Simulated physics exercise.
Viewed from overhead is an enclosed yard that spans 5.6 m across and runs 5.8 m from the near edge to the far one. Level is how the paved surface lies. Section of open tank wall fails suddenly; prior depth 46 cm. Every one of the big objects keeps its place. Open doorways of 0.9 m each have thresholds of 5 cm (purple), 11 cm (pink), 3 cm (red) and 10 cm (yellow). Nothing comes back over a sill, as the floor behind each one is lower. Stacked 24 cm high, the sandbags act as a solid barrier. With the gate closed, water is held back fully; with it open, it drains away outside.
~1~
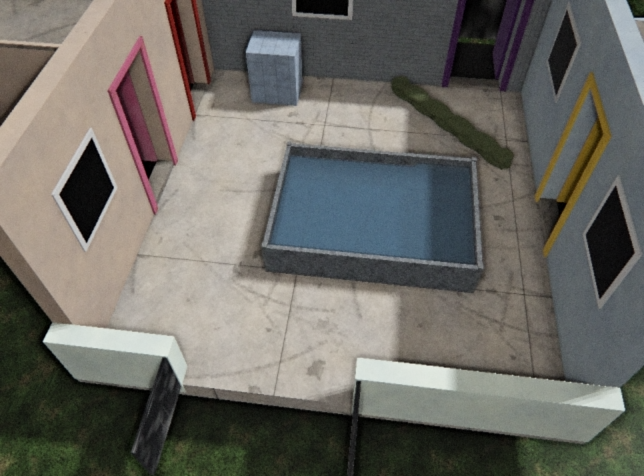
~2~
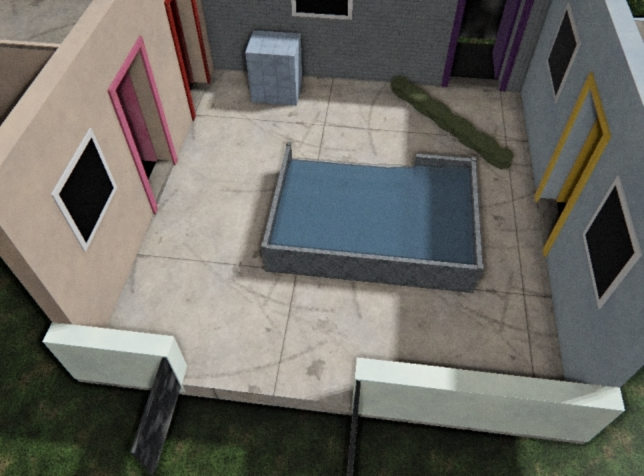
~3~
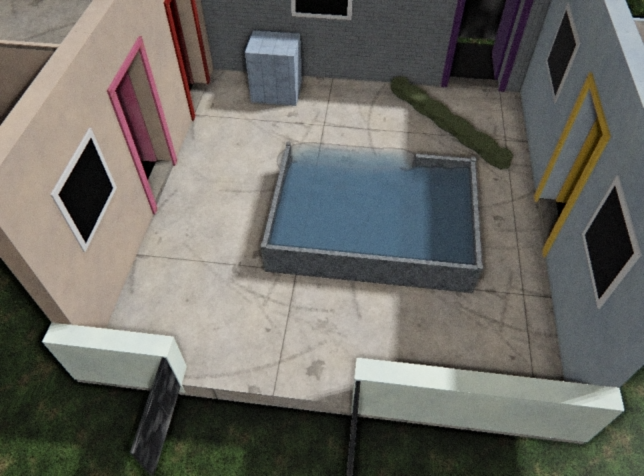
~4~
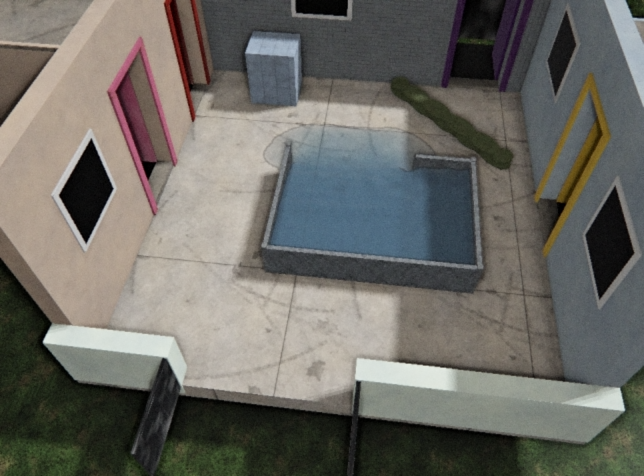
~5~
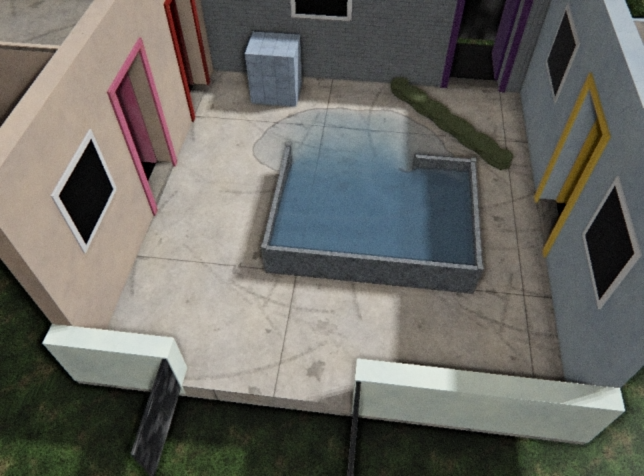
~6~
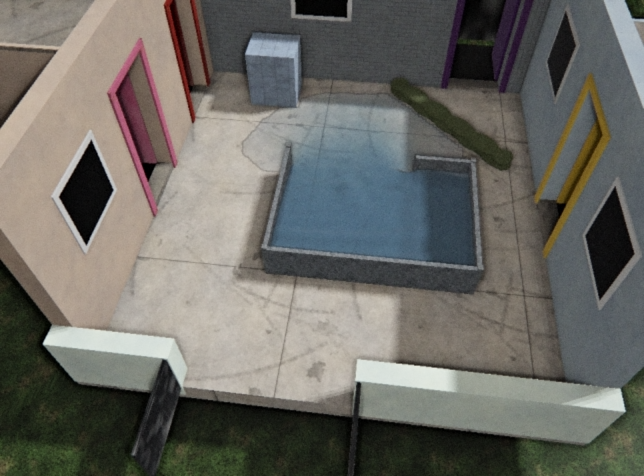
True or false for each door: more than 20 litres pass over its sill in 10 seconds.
Per door: The purple door: False; the pink door: False; the red door: True; the yellow door: False.
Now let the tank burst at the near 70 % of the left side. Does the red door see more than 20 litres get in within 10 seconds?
Well, at red it would be too much.
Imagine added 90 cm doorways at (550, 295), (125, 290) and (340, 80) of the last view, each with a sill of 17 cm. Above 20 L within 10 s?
Note, doorways in listed order: Stays short, stays short, goes beyond.
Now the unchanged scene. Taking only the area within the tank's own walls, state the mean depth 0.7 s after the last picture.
Some 30 cm on average.
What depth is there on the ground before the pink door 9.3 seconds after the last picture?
Close to 6.0 cm of depth.
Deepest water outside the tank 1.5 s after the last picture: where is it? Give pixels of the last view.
Close to pixel (339, 83).
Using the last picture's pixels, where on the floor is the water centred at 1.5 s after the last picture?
Centre: Roughly (354, 166) px.
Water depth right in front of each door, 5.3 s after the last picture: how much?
Centimetres: Purple 2 / pink 8 / red 12 / yellow 10.
Then, 0.7 s after the last picture water covers 20 % of the floor and is deepest (34 cm) near (368, 85); purple door not reached, pink door not reached, red door not reached, yellow door not reached.
Then, 1.5 s after the last picture water covers 35 % of the floor and is deepest (37 cm) near (339, 83); purple door 3 cm at the sill, 0 L in, pink door not reached, red door 7 cm at the sill, 4 L in, yellow door not reached.
Then, 2.8 s after the last picture water covers 45 % of the floor and is deepest (22 cm) near (332, 121); purple door 2 cm at the sill, 0 L in, pink door 2 cm at the sill, 0 L in, red door 17 cm at the sill, 96 L in, yellow door not reached.
Then, 5.3 s after the last picture water covers 75 % of the floor and is deepest (14 cm) near (198, 111); purple door 2 cm at the sill, 0 L in, pink door 8 cm at the sill, 0 L in, red door 12 cm at the sill, 237 L in, yellow door 10 cm at the sill, 7 L in.
Then, 9.3 s after the last picture water covers 95 % of the floor and is deepest (10 cm) near (97, 356); purple door 6 cm at the sill, 3 L in, pink door 6 cm at the sill, 0 L in, red door 8 cm at the sill, 328 L in, yellow door 5 cm at the sill, 10 L in.
